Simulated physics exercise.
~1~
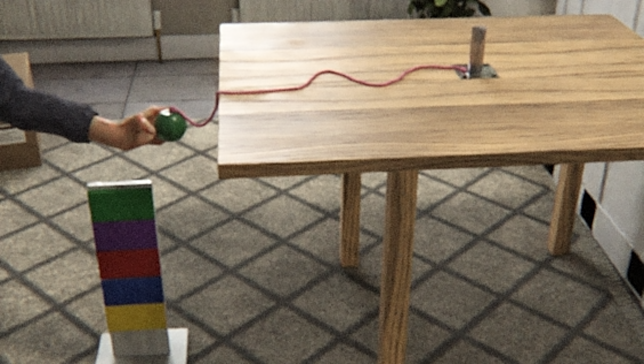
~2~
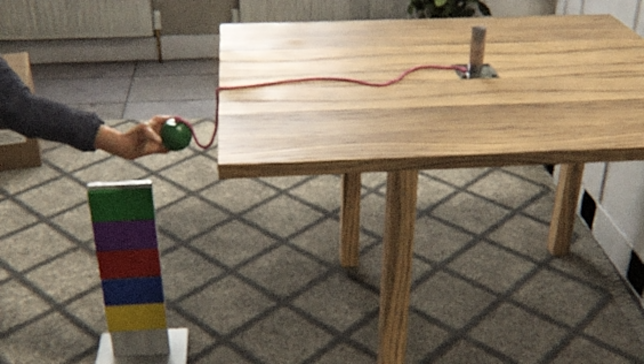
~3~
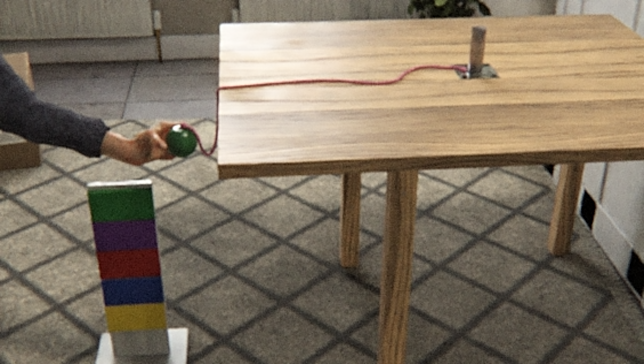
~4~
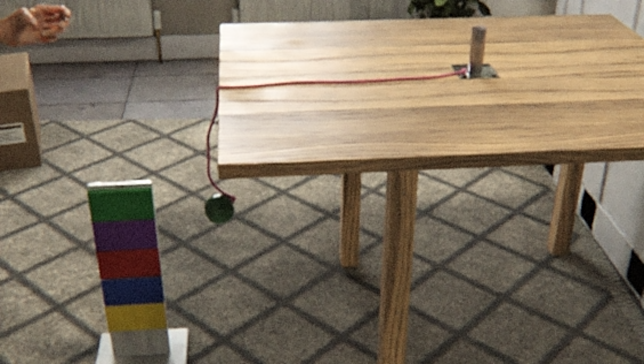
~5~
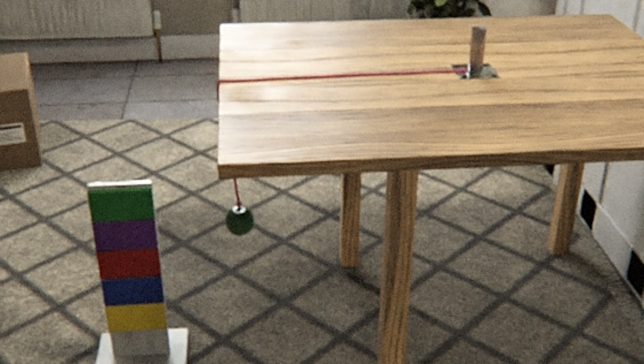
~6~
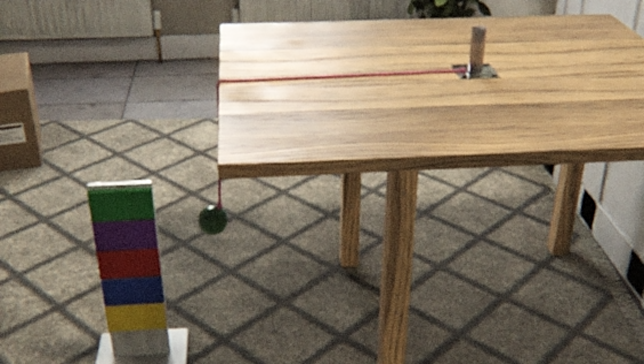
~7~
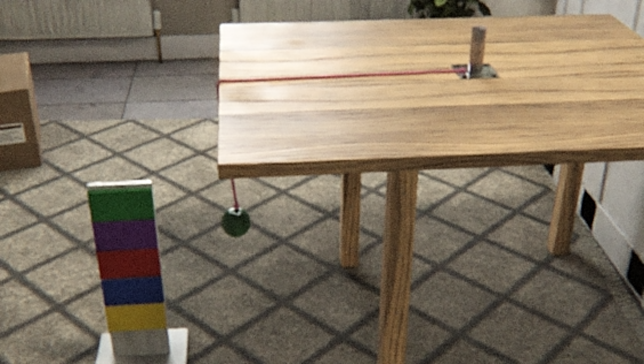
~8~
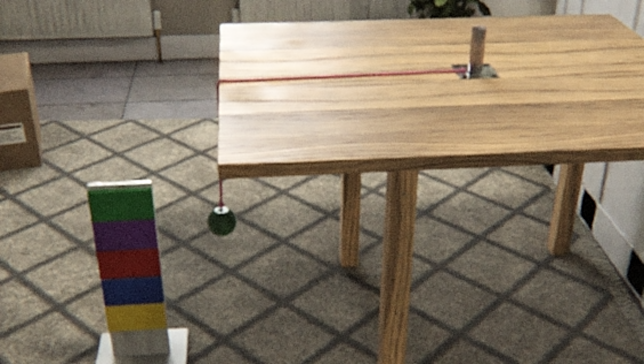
Beside a wooden table, a hand releases a green apple, which swings from a shoelace.
